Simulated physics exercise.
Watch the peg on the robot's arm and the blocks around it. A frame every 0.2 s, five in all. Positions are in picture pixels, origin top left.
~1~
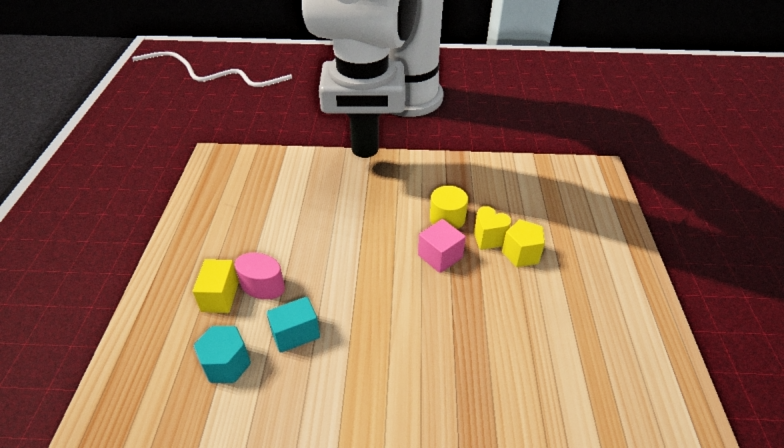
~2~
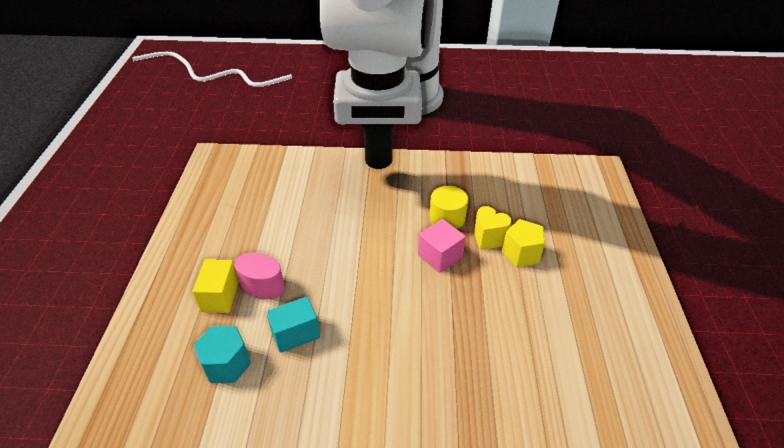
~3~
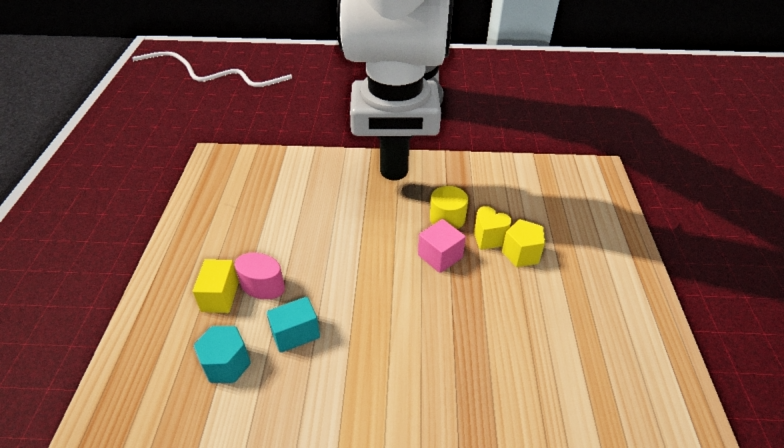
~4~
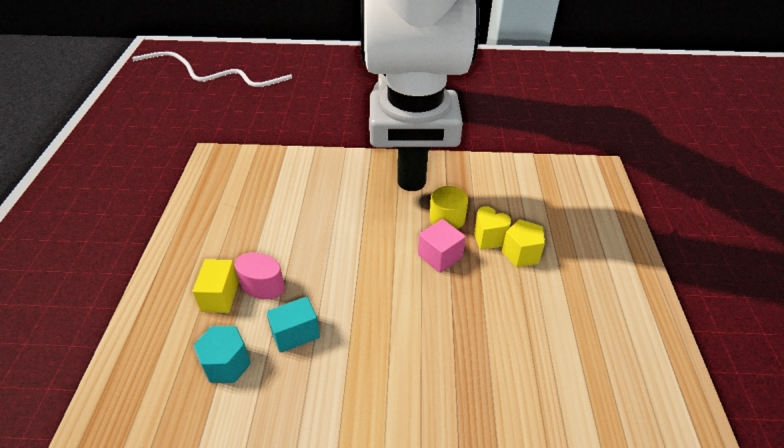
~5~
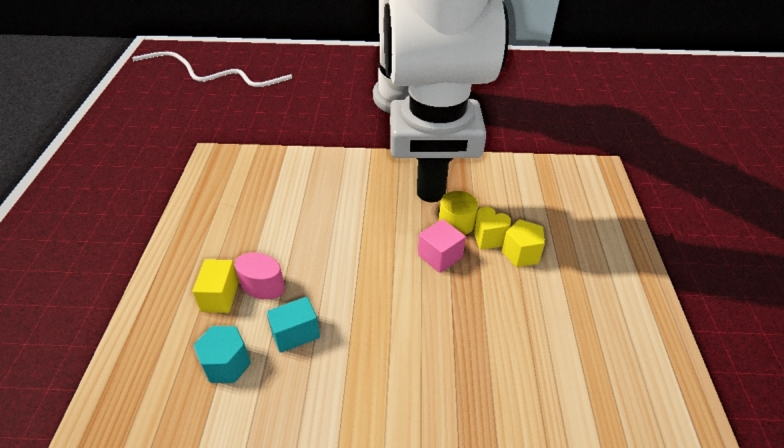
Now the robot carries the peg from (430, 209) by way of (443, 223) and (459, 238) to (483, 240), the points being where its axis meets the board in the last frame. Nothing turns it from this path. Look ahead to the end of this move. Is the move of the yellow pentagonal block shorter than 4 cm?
That would be a yes.
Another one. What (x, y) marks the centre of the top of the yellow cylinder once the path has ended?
Close to (520, 216).
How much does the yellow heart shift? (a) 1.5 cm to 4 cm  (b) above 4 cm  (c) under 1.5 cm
b - above 4 cm.
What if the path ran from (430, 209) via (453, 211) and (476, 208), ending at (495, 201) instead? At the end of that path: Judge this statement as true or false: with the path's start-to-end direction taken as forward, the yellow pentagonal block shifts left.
This is false.
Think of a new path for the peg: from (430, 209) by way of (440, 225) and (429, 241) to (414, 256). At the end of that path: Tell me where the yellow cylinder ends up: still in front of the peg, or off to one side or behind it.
I think the peg loses the yellow cylinder somewhere along the way.
What follows on the original path. Halfway along, peg (452, 216); yellow cylinder (488, 212); yellow heart (520, 221), turned 45° clockwise; yellow pentagonal block (545, 242).
At the end, peg (486, 225); pink four-sided block unmoved; yellow cylinder (520, 216); yellow heart (553, 219), turned 20° clockwise; yellow pentagonal block (551, 244), turned 25° clockwise.
